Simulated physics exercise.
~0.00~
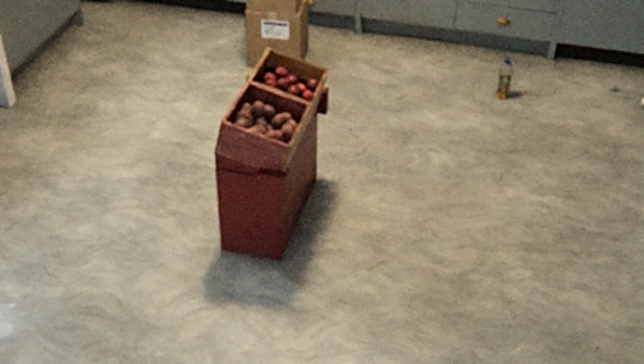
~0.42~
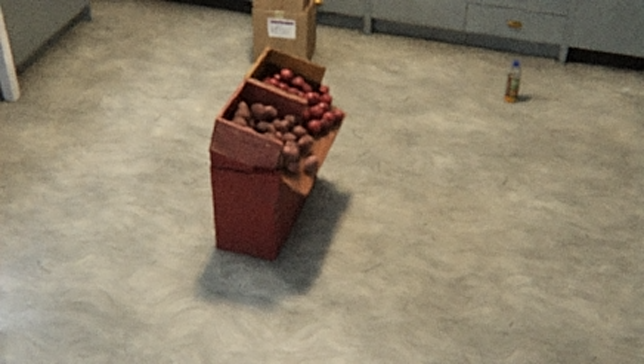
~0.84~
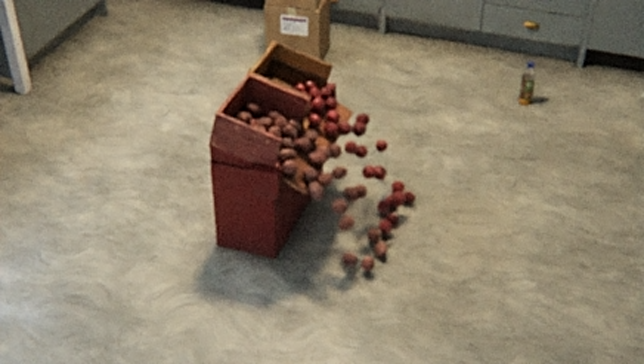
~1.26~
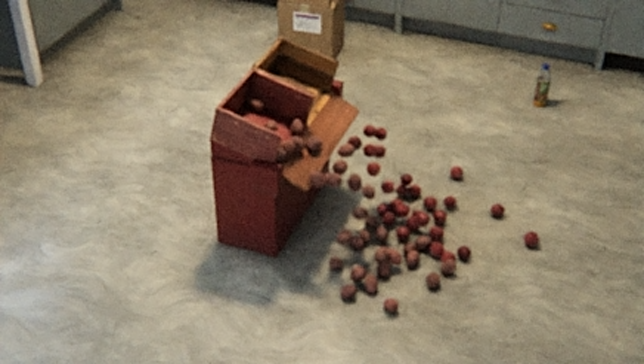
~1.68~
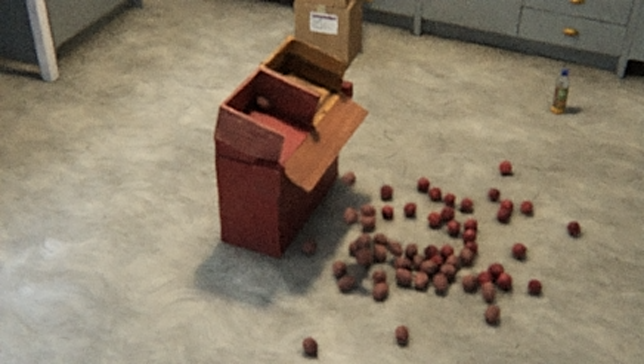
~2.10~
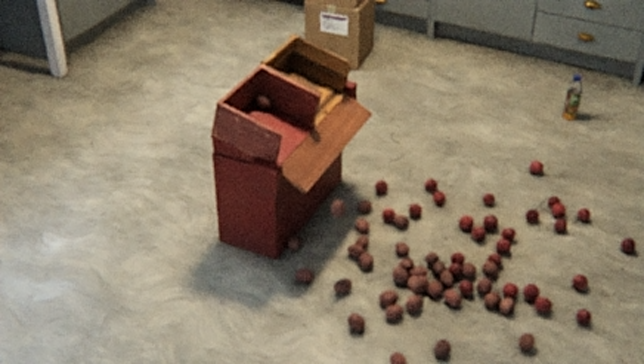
The front flap of a two-part bin swings open to the right, and red apples and reddish-brown potatoes tumble out from both compartments onto the grey floor. They scatter and roll rightward, leaving the bin upright and nearly empty, with the fallen pieces spread widely beside it.
